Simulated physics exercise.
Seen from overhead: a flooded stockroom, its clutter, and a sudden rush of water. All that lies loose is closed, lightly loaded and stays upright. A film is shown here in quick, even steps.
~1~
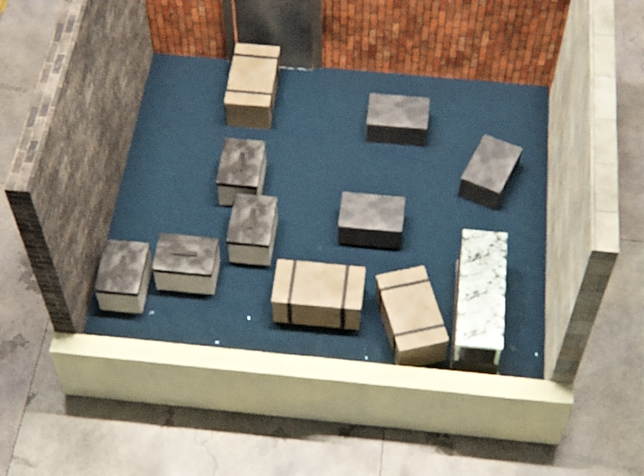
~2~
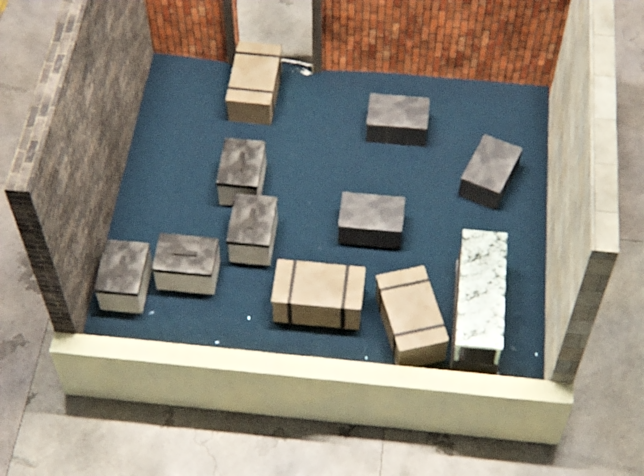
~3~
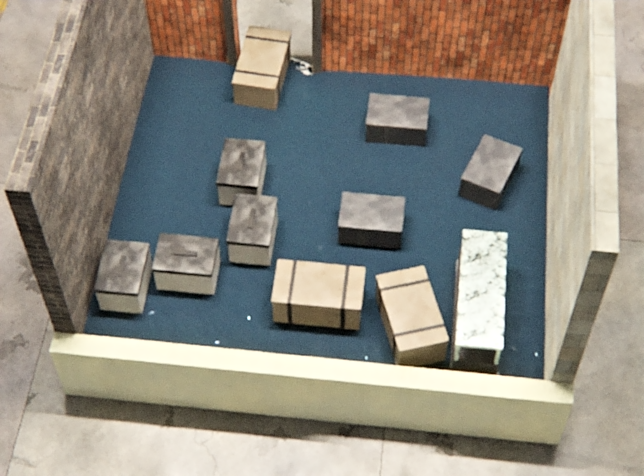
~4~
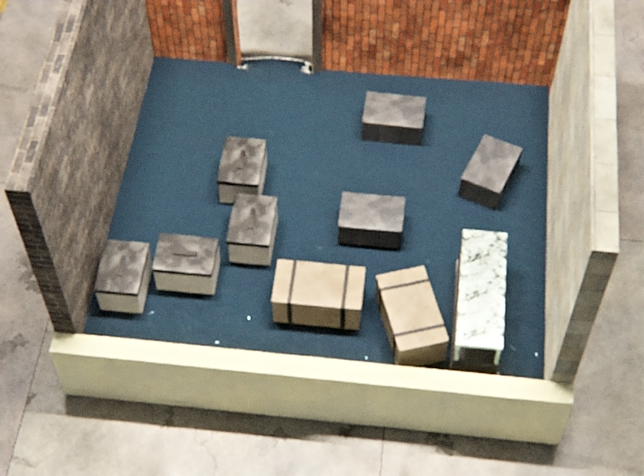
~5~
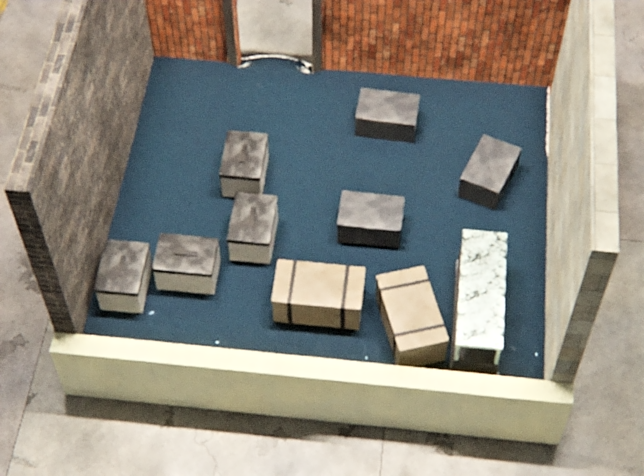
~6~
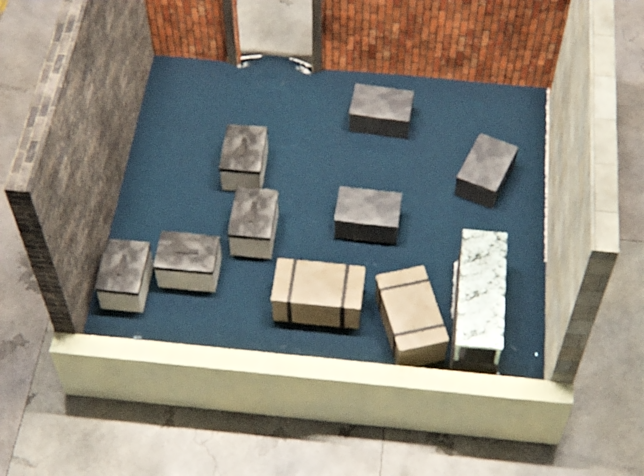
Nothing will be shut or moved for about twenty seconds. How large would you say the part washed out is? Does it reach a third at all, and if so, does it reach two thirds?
In the middle third.
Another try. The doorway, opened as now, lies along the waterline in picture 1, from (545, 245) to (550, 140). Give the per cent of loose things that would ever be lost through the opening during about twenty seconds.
Fraction out: Near 70 %.
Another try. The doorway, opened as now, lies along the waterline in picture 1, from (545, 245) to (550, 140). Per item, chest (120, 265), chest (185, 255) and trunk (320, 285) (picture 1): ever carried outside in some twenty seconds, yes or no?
Retained, retained and retained.
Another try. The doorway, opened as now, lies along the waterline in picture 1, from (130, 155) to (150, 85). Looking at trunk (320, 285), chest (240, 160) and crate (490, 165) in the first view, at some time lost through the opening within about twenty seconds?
Lab note - object 1: Retained; object 2: Escaped; object 3: Retained.
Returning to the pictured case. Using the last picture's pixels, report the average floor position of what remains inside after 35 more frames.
Estimate: Close to (286, 201) px.
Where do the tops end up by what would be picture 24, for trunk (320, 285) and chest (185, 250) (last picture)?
Roughly (303, 257) for one and (188, 202) for the other.
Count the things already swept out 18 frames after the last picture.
By that point the tally is 3.
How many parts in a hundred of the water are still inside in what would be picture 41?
Roughly 54 in a hundred.
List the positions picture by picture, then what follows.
In the first frame, a crate at (398, 111) floats; a chest at (241, 162), afloat; 0 of 10 have shifted.
In the second frame, a crate at (398, 111) floats; a chest at (241, 162), afloat; 1 of 10 have shifted.
In the third frame, a crate at (398, 111), afloat; a chest at (241, 162) floats; 1 of 10 have shifted.
In the fourth frame, a crate at (394, 110), afloat, close to its start; a chest at (242, 160) floats, close to its start; 2 of 10 have shifted.
In the fifth frame, a crate at (388, 106), afloat, close to its start; a chest at (244, 154), afloat, close to its start; 3 of 10 have shifted.
In the sixth frame, a crate at (382, 102), afloat, close to its start; a chest at (243, 147) floats, close to its start; 5 of 10 have shifted.
A moment on, 1 of 10 are out; 9 afloat.
Next, 3 of 10 are out; 7 afloat.
Later, 4 of 10 are out; 6 afloat.
In the end, 5 of 10 are out; 5 afloat.
